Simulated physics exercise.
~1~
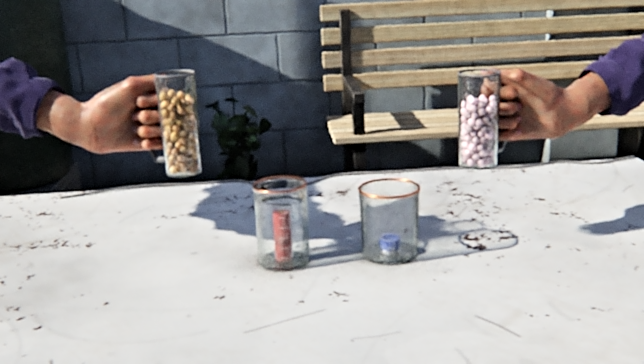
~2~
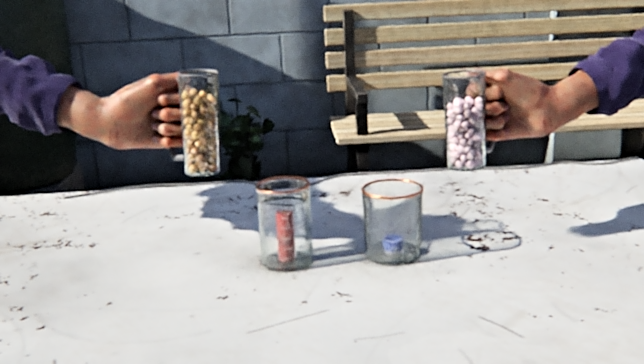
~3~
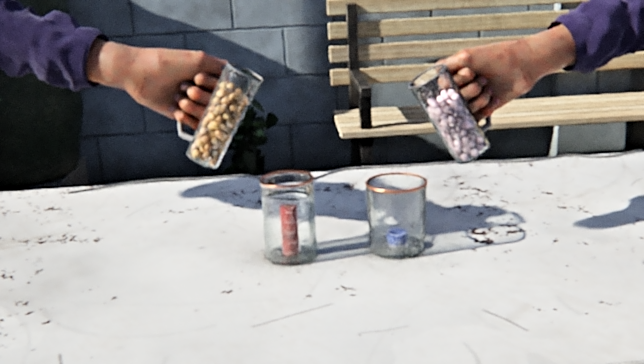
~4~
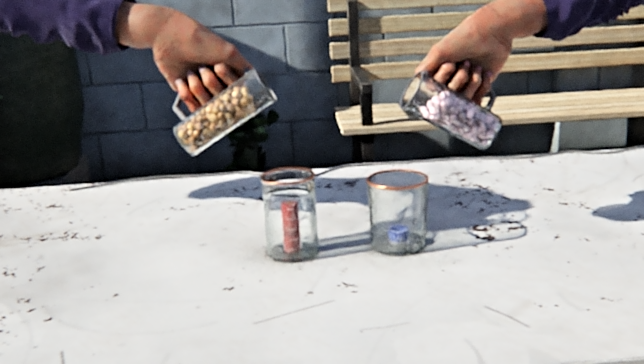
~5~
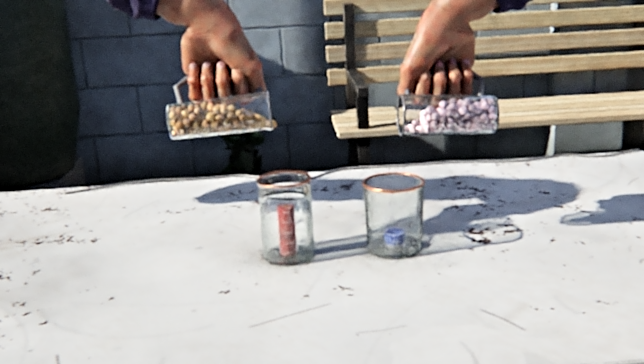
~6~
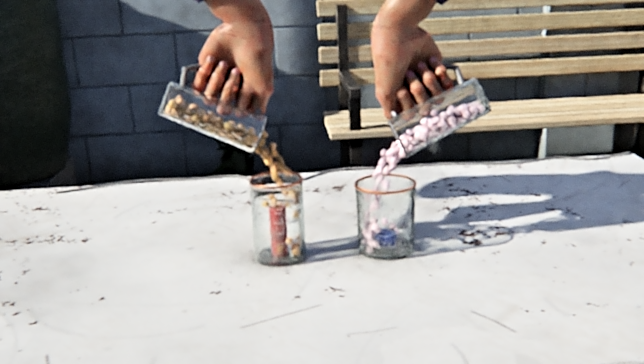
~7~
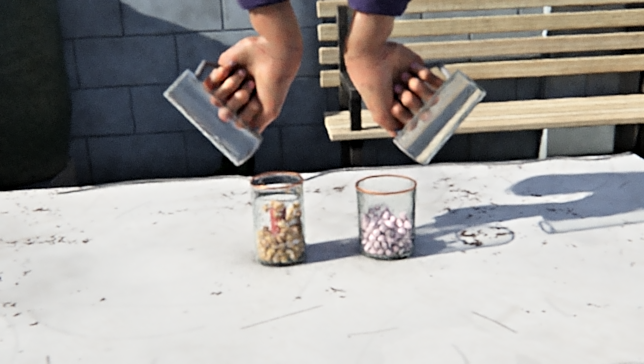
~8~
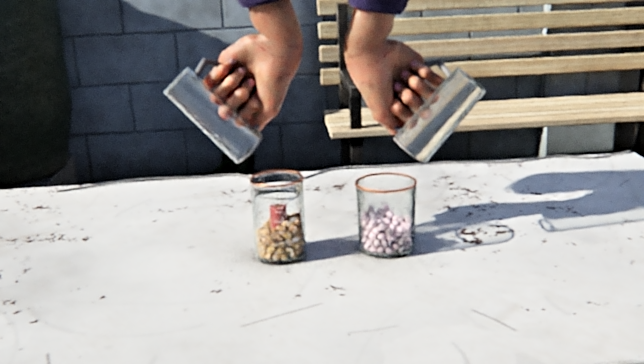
On a sunlit white tabletop outdoors, seen from the front and slightly above by a gently swaying camera, two clear glasses stand before a grey block wall and a wooden bench. The left glass holds an upright red piece, and the right one a small blue piece. Two hands in purple sleeves bring in clear mugs, tan pellets on the left and pale pink ones on the right. The hands move inward and tip the mugs until both loads pour into the glasses. The mugs empty, leaving the red top showing above the tan pellets while pink ones cover the blue piece.
